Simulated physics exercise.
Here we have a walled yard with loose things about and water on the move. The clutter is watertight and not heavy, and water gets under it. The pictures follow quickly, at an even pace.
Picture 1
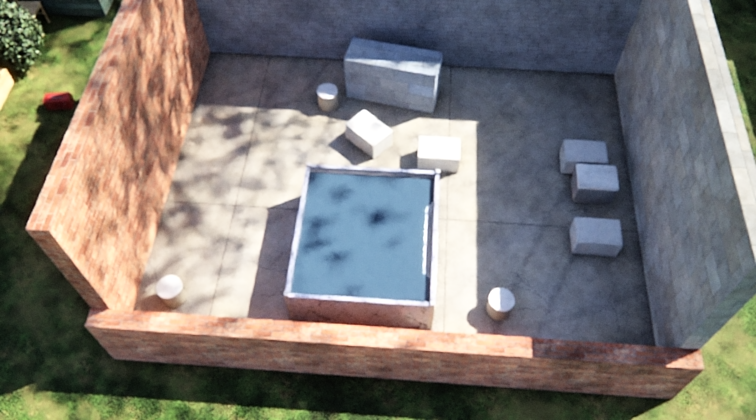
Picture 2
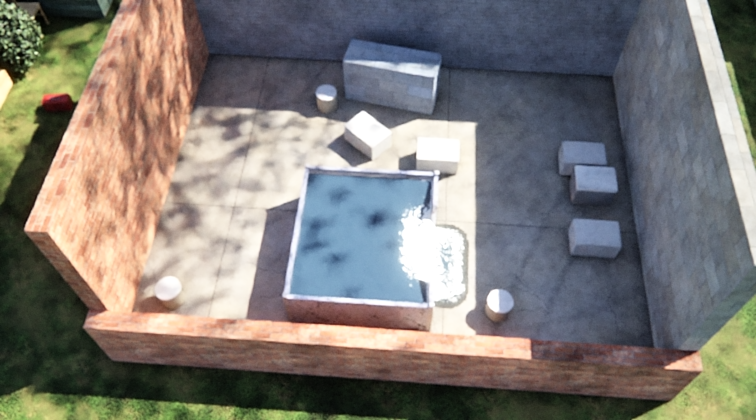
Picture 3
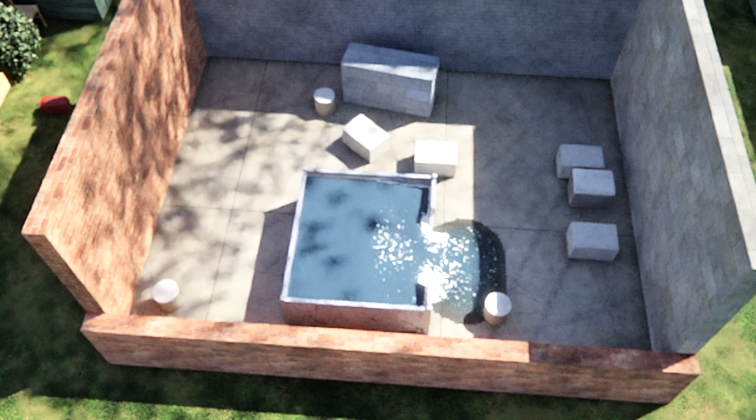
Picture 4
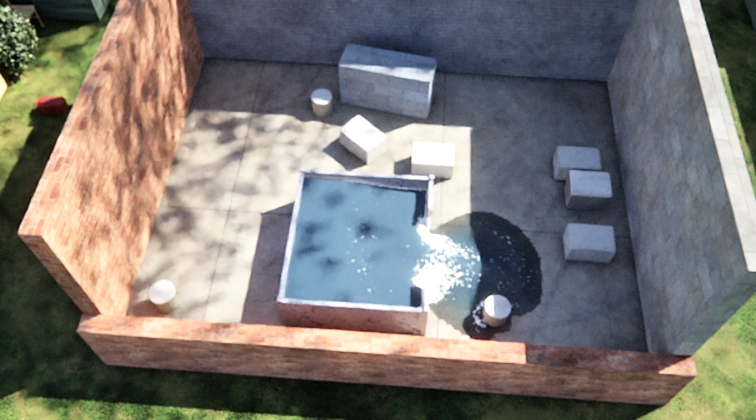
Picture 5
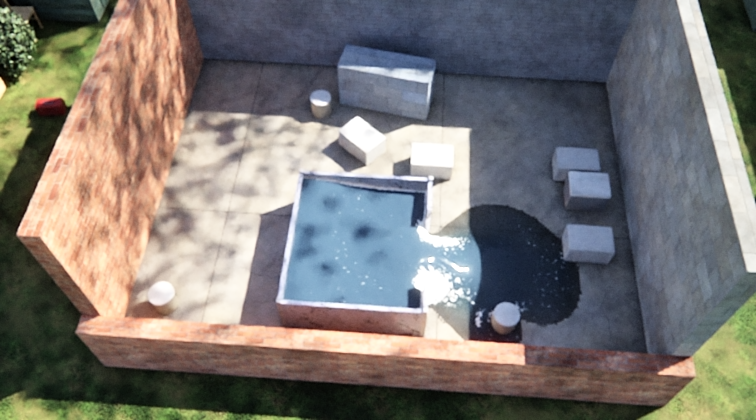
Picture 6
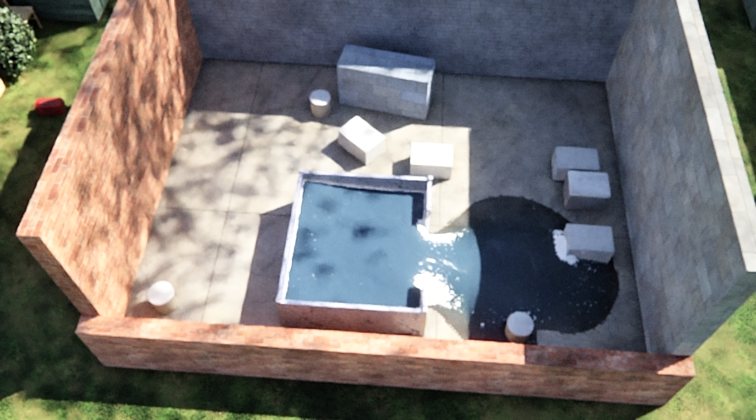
Water bursting from the right side of a raised tank, spreading across a walled yard and nudging a small pail rightward.
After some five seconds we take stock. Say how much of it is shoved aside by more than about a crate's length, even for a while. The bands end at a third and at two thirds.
It is one to two thirds.
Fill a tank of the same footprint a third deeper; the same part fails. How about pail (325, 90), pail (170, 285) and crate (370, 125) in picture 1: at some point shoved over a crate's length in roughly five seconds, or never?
As listed: Never so far, less than that, short of that.
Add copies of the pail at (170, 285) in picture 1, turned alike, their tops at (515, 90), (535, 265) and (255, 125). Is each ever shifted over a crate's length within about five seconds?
In turn: That far or more, shifted that much, not that far.
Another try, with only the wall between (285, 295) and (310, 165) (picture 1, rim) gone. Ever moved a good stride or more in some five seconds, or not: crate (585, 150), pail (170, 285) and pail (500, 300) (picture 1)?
In turn: No, yes, less than that.
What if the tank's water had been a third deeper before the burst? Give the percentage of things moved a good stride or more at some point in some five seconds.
Near 50 in a hundred.
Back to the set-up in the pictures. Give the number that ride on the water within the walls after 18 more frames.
It comes to 3.
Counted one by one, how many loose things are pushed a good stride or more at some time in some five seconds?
4 of them.
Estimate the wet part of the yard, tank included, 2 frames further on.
Roughly 30 per cent.
A moment on, 1 of 8 are well off their spots; 0 afloat.
Next, 3 of 8 are well off their spots; 3 afloat.
Later, 4 of 8 are well off their spots; 3 afloat.
In the end, 4 of 8 are well off their spots, and 4 have been at some point; 4 afloat.
